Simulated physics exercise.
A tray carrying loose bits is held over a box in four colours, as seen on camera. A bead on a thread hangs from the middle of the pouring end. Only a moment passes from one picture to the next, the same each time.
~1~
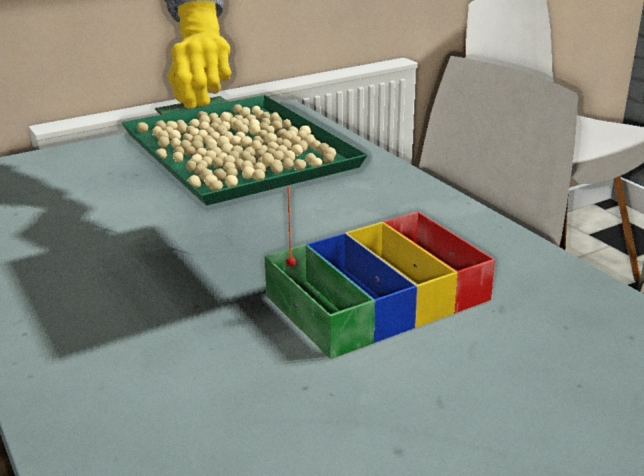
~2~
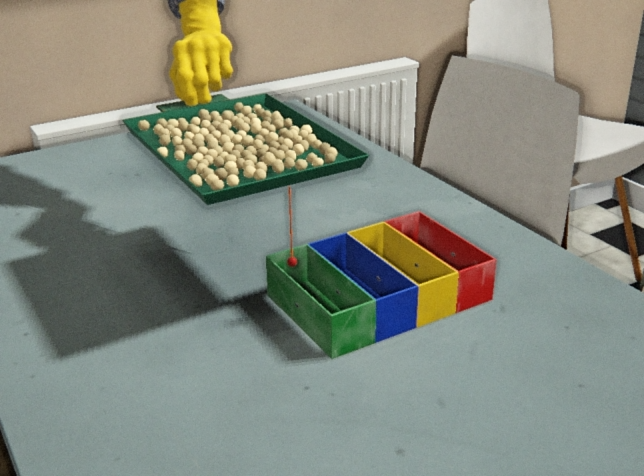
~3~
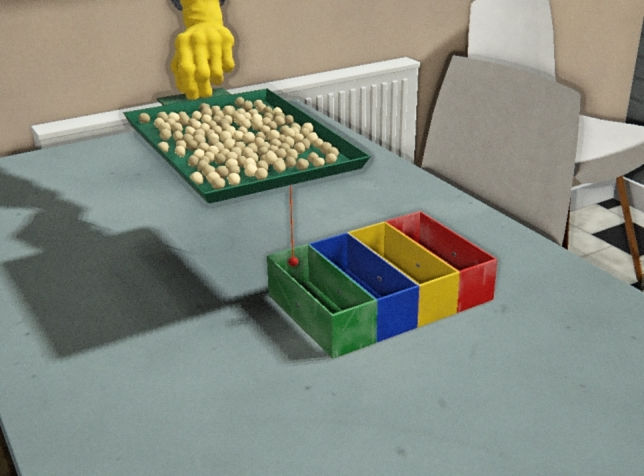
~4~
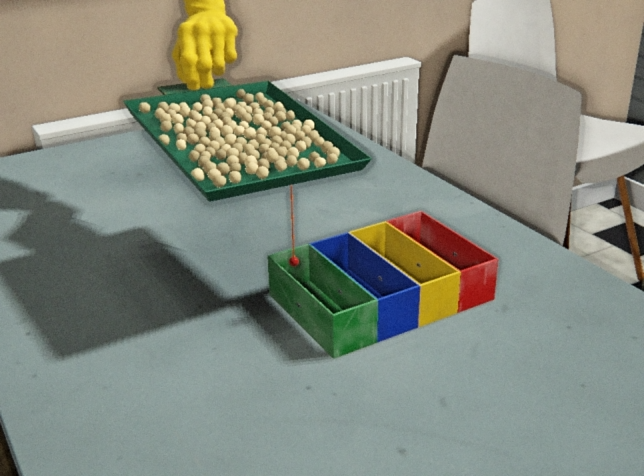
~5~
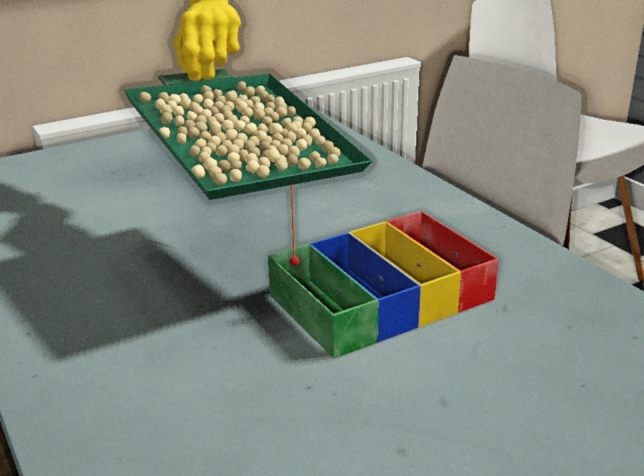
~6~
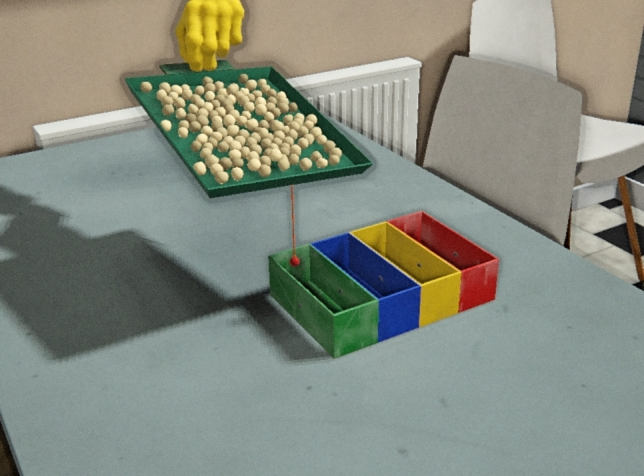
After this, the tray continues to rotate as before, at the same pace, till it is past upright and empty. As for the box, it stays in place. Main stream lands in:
Blue.
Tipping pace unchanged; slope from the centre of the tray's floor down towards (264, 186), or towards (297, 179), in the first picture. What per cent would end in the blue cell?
First heading roughly 10 %, second roughly 40 %.
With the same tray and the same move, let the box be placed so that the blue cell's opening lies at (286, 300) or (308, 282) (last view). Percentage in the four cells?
About 70 per cent, then about 100 per cent.
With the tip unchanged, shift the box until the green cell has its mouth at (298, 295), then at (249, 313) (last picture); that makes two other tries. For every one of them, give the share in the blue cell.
Trial 1: 30 percent; trial 2: 10 percent.
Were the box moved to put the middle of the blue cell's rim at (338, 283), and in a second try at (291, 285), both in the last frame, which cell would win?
That yellow cell, and then the red cell.
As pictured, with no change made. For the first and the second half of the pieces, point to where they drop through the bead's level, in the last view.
First half (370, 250); second half (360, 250).
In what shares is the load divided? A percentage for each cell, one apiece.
Green 20 %, blue 40 %, yellow 30 %, red 0 %.
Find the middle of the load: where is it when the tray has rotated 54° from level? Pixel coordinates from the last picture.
Near (304, 129).
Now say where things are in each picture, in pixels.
The first frame shows corners of the pouring end at (205, 191) and (359, 154), level; middle of the load at (246, 142), macadamia nuts; bead on its thread at (291, 262); green cell at (352, 325); blue cell at (395, 310); yellow cell at (436, 296); red cell at (474, 282).
The second frame shows corners of the pouring end at (207, 191) and (361, 154), level; middle of the load at (247, 141).
The third frame shows corners of the pouring end at (208, 189) and (362, 155), tipped barely, lowest at the right corner; middle of the load at (248, 138).
The fourth frame shows corners of the pouring end at (209, 188) and (364, 157), tipped a little, lowest at the right corner; middle of the load at (249, 133).
The fifth frame shows corners of the pouring end at (211, 186) and (364, 159), tipped a little, lowest at the right corner; middle of the load at (250, 129).
The sixth frame shows corners of the pouring end at (212, 185) and (365, 161), tipped a little, lowest at the right corner; middle of the load at (252, 125); green cell at (356, 325); blue cell at (399, 310); yellow cell at (440, 295); red cell at (478, 282).
Soon after the last picture, tray tipped steeply; nearly all on the tray; a stray few in the blue cell.
A little later, tray tipped right over; a stray few on the tray; about a third in the blue cell; about a quarter in the yellow cell; about a quarter in the green cell; a stray few in the red cell; a small part falling or outside the box.
Later still, tray tipped past a quarter turn; about half in the blue cell; about a quarter in the yellow cell; about a quarter in the green cell; a stray few in the red cell; a small part falling or outside the box.
At rest, tray tipped past a quarter turn; about half in the blue cell; about a quarter in the yellow cell; about a quarter in the green cell; a stray few in the red cell; a small part outside the box.
